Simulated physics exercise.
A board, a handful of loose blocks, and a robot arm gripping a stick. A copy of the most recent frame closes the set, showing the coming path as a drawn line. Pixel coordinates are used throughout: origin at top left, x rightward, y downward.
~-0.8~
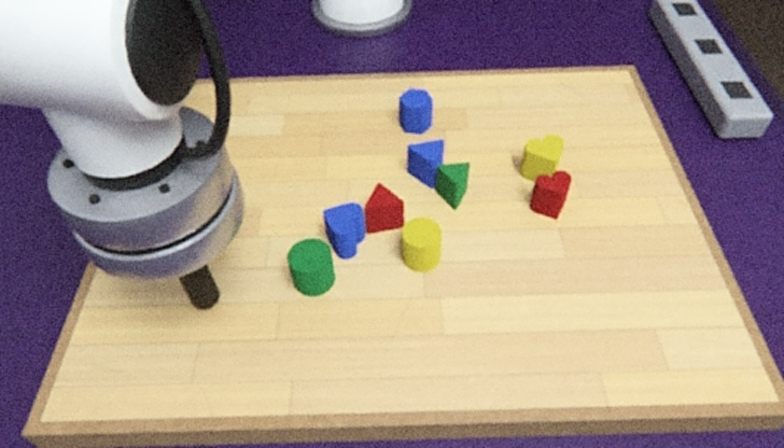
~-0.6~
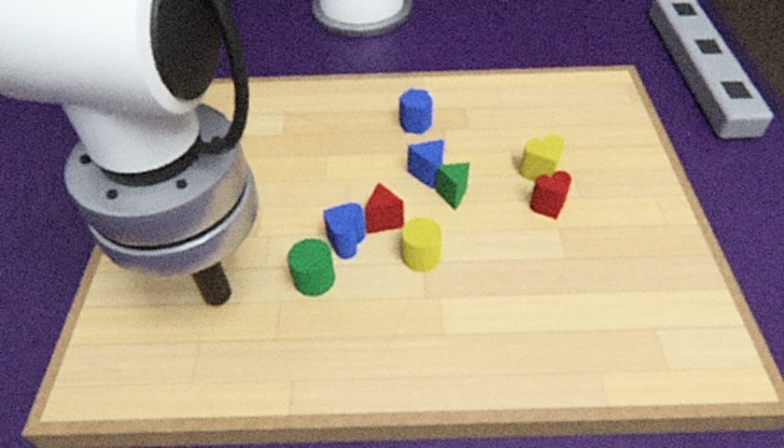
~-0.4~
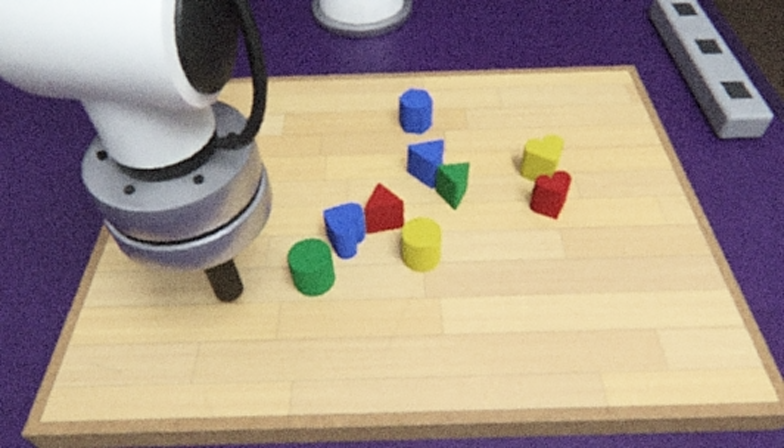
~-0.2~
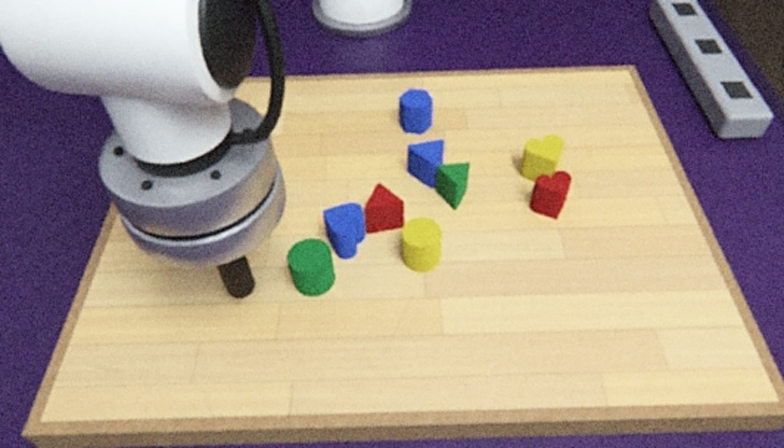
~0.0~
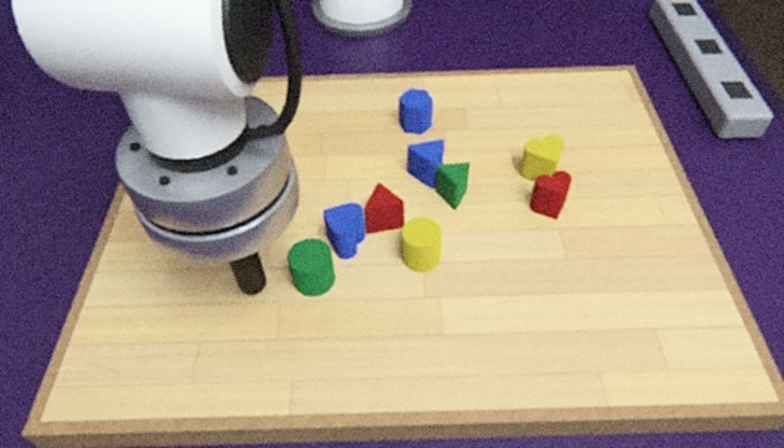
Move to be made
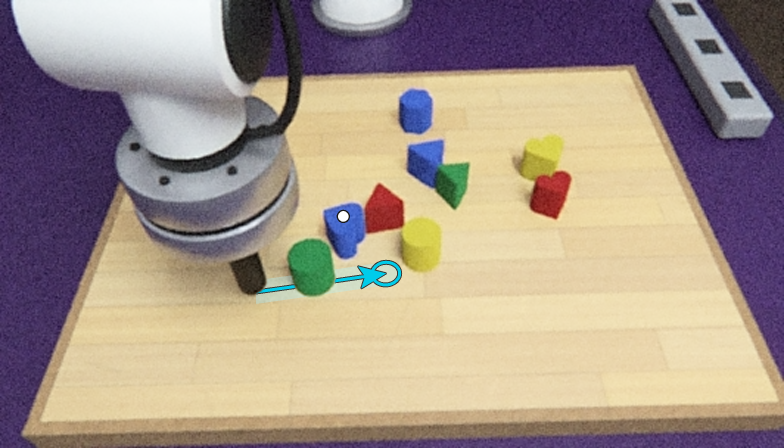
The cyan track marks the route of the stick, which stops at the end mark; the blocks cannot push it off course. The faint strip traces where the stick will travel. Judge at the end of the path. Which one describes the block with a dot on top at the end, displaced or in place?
Somewhere new.
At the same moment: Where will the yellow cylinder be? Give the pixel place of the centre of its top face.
Around pixel (446, 222).
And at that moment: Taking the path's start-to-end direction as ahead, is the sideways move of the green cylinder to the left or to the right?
It gets pushed left.
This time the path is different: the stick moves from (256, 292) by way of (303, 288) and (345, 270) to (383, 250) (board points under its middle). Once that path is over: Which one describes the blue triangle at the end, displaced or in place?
It barely shifts, if at all.
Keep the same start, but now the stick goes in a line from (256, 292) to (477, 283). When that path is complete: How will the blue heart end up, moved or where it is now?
That block ends up displaced.
The line goes from (256, 292) directly to (386, 273); the dot is on the blue heart.
The first path, step by step. One third of the way, stick at (298, 278); green cylinder at (329, 249).
Two thirds of the way, stick at (343, 272); green cylinder at (372, 239); blue heart at (353, 210), turned 50° anticlockwise.
At the end, stick at (385, 266); green cylinder at (404, 224); blue heart at (353, 210), turned 50° anticlockwise; red triangle unmoved; yellow cylinder at (446, 222).
